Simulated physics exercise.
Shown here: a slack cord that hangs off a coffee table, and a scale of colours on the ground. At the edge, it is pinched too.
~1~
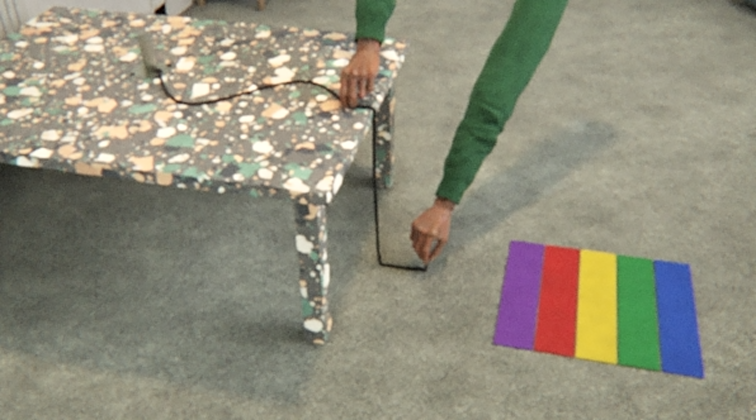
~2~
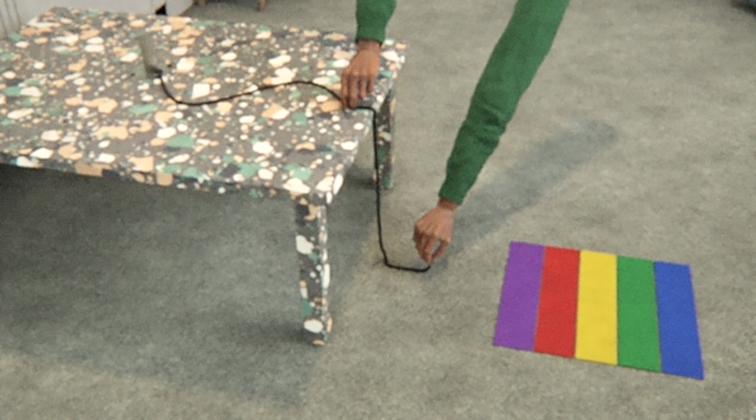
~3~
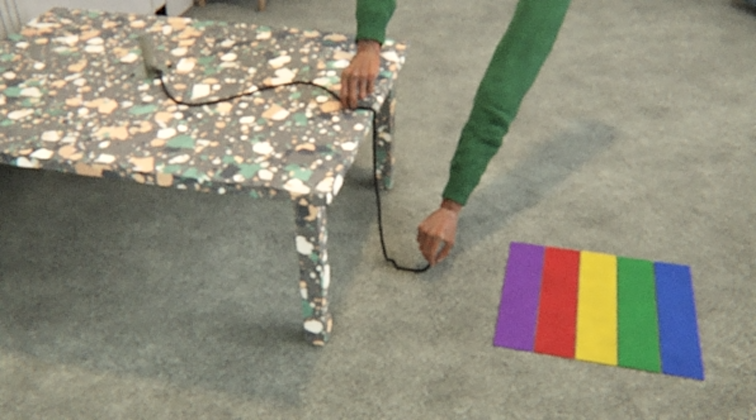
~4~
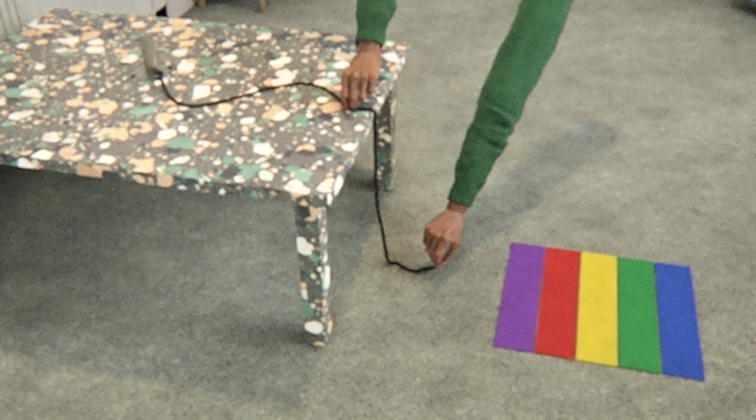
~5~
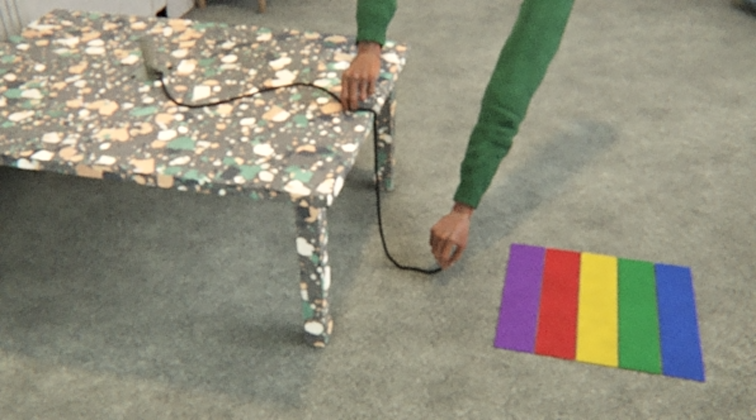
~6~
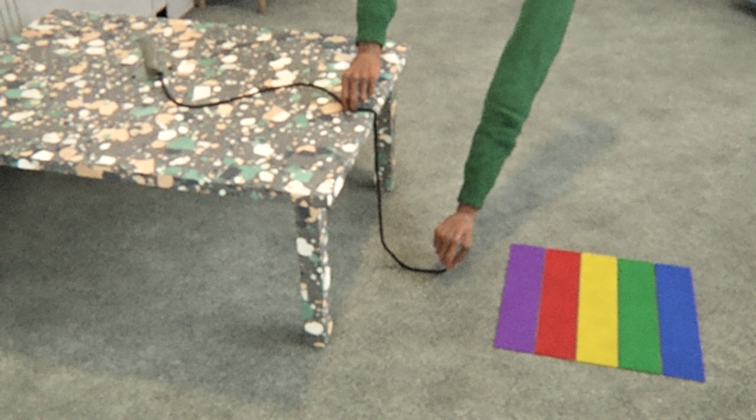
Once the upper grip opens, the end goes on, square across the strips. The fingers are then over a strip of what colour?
A green strip.
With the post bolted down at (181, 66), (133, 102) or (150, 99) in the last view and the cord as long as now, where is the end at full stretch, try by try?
In that order: (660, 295), (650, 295) and (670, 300).
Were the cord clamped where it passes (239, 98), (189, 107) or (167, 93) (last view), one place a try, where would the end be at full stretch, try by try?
First (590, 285), next (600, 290), last (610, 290).
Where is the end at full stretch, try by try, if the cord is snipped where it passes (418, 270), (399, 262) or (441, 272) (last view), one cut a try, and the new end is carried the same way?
I'd expect it near (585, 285) on the first try, near (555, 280) on the second and near (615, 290) on the third.
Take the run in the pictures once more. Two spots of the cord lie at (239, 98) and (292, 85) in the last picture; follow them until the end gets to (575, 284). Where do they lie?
The first at (286, 91), the second at (338, 101).
Soon after, end near (574, 284); over red.
After that, end near (614, 290); over yellow.
At the stop, end near (637, 293); over green. Over green.
